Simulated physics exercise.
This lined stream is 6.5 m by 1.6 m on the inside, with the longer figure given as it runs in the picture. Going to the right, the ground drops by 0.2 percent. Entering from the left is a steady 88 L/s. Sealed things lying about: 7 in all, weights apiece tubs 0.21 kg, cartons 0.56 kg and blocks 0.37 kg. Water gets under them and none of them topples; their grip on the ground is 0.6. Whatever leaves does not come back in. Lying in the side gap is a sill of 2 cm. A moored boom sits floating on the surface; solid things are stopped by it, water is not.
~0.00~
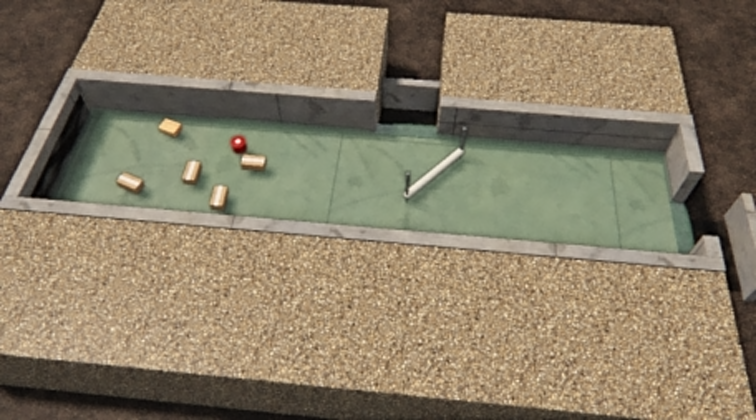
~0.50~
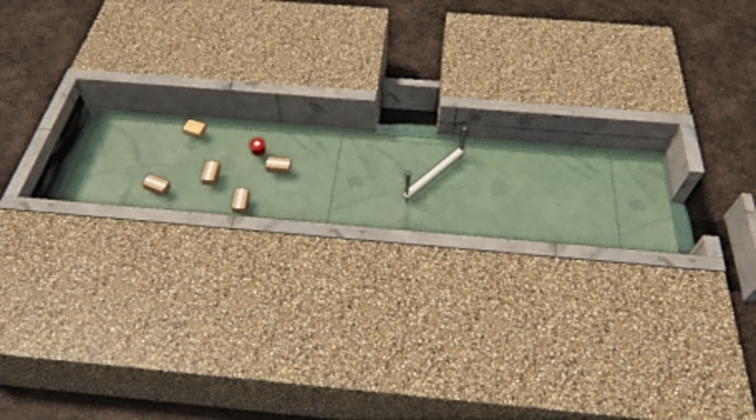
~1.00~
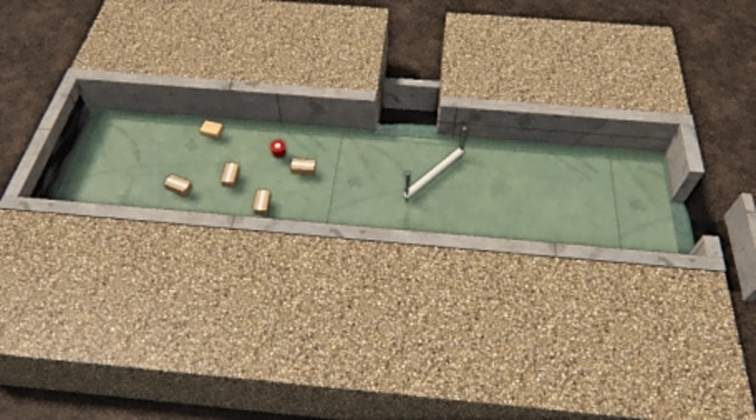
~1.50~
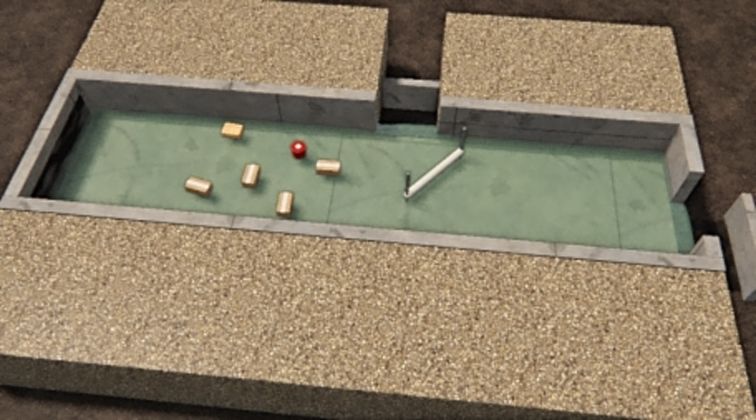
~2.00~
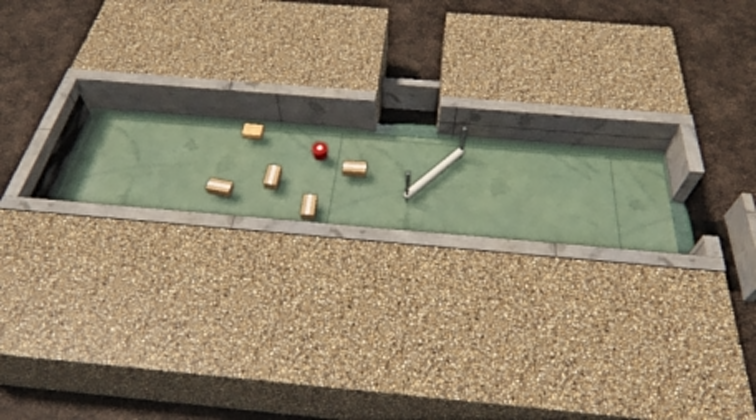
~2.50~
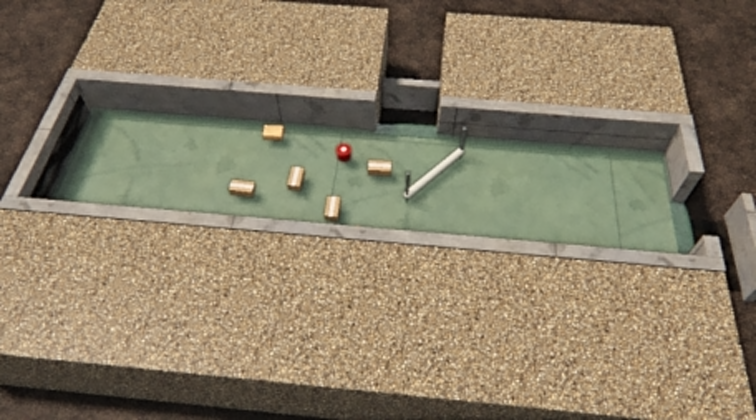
In a shallow, stone-walled channel of greenish water, a small red tub and several tan and orange pieces floated steadily to the right as a loose group, drawing closer to a slanted white boom.
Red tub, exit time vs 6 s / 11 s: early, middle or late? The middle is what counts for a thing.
Early.
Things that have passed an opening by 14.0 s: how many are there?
I count 4.
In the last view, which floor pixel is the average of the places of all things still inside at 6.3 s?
I'd say about (449, 196) in the last view.
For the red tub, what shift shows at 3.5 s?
Close to 150 cm.
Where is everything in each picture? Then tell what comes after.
The red tub at (238, 142) floats; about 1190 L in view; 0 of 7 have shifted, in the first frame.
The red tub at (257, 144) floats, 21 cm from its start; about 1200 L in view; 7 of 7 have shifted, in the second frame.
The red tub at (278, 146), afloat, 44 cm from its start; 11 cm deep round most things; 7 of 7 have shifted, in the third frame.
The red tub at (298, 147) floats, 66 cm from its start; about 1200 L in view; 7 of 7 have shifted, in the fourth frame.
The red tub at (320, 148), afloat, 90 cm from its start; about 1200 L in view; 7 of 7 have shifted, in the fifth frame.
The red tub at (344, 150), afloat, 115 cm from its start; about 1210 L in view; 7 of 7 have shifted, in the sixth frame.
After 3.5 s the red tub is near (392, 145), 1.7 m from its start, afloat; 0 of 7 are out; 7 afloat.
After 6.3 s the red tub has gone out (at 4.8 s); 2 of 7 are out; 5 afloat.
After 10.0 s the red tub has gone out (at 4.8 s); 2 of 7 are out; 5 afloat.
After 14.0 s the red tub has gone out (at 4.8 s); 4 of 7 are out; 3 afloat.
